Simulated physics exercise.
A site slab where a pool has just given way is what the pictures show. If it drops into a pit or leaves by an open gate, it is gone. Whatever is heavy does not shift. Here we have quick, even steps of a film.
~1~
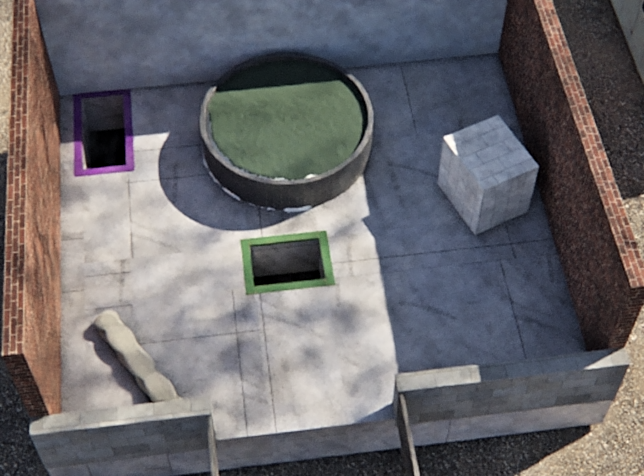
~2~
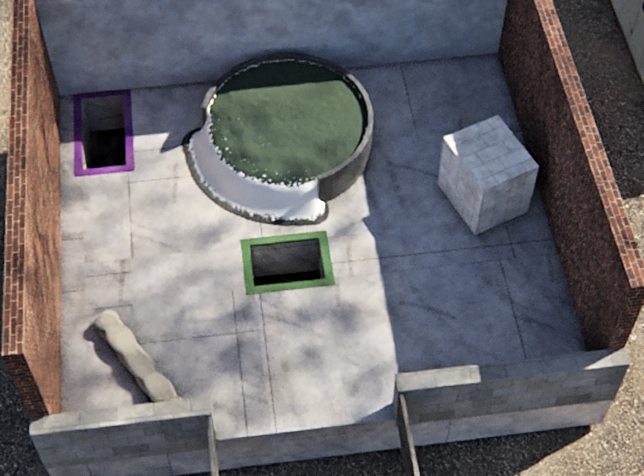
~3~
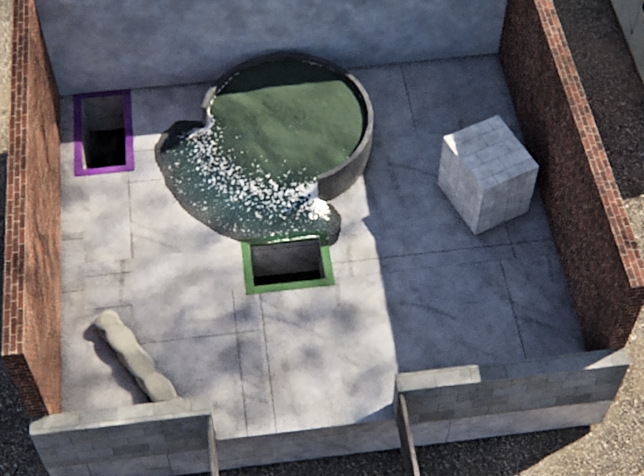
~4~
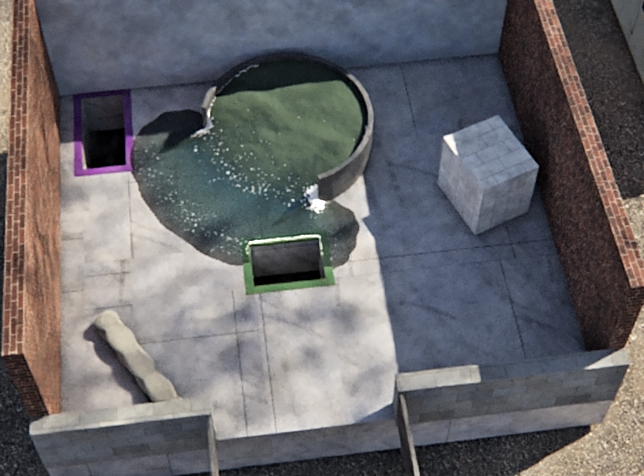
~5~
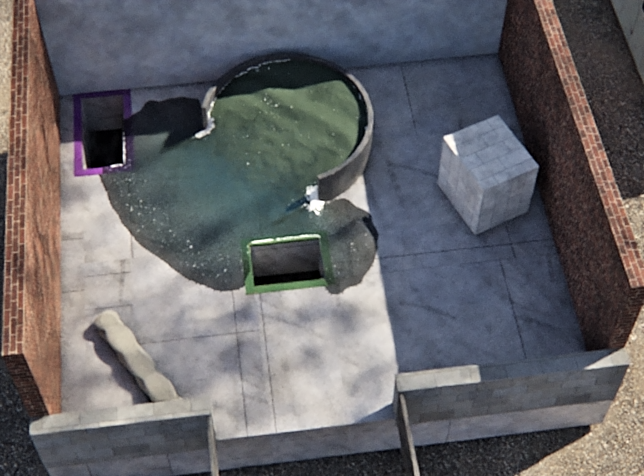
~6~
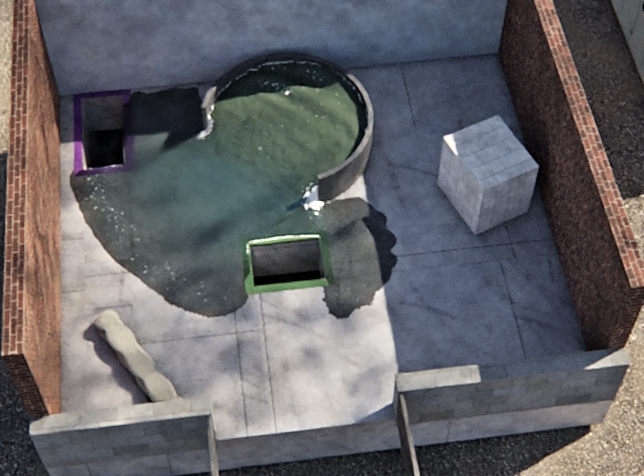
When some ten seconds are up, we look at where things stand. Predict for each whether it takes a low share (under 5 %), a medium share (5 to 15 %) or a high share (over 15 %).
Prediction: The gate takes a high share; the green pit takes a high share; the purple pit takes a high share.
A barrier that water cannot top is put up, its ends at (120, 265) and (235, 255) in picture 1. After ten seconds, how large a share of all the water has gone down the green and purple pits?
I'd say the green pit takes roughly 30 %, the purple pit roughly 30 %.
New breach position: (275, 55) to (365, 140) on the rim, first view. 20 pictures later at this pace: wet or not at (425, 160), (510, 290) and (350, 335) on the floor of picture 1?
So the first one is drenched, the next drenched, and the last left untouched.
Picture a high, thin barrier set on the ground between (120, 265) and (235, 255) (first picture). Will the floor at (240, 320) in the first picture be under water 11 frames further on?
Finding: Waterlogged.
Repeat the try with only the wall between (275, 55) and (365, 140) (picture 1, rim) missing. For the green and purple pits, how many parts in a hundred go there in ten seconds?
Per cent: Green 8, purple 2.
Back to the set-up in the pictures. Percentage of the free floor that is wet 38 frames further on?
Close to 55 percent, by my reckoning.
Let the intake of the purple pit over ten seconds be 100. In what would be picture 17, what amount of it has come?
My guess is about 25 %.
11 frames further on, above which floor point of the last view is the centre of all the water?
About (214, 211) in the last view.
A moment on, water covers 30 % of the floor; the gate 0 %, the green pit 9 %, the purple pit 3 %.
Next, water covers 35 % of the floor; the gate 0 %, the green pit 14 %, the purple pit 4 %.
Then, water covers 40 % of the floor; the gate 3 %, the green pit 19 %, the purple pit 7 %.
Later, water covers 55 % of the floor; the gate 10 %, the green pit 22 %, the purple pit 12 %.
In the end, water covers 65 % of the floor; the gate 18 %, the green pit 26 %, the purple pit 18 %.
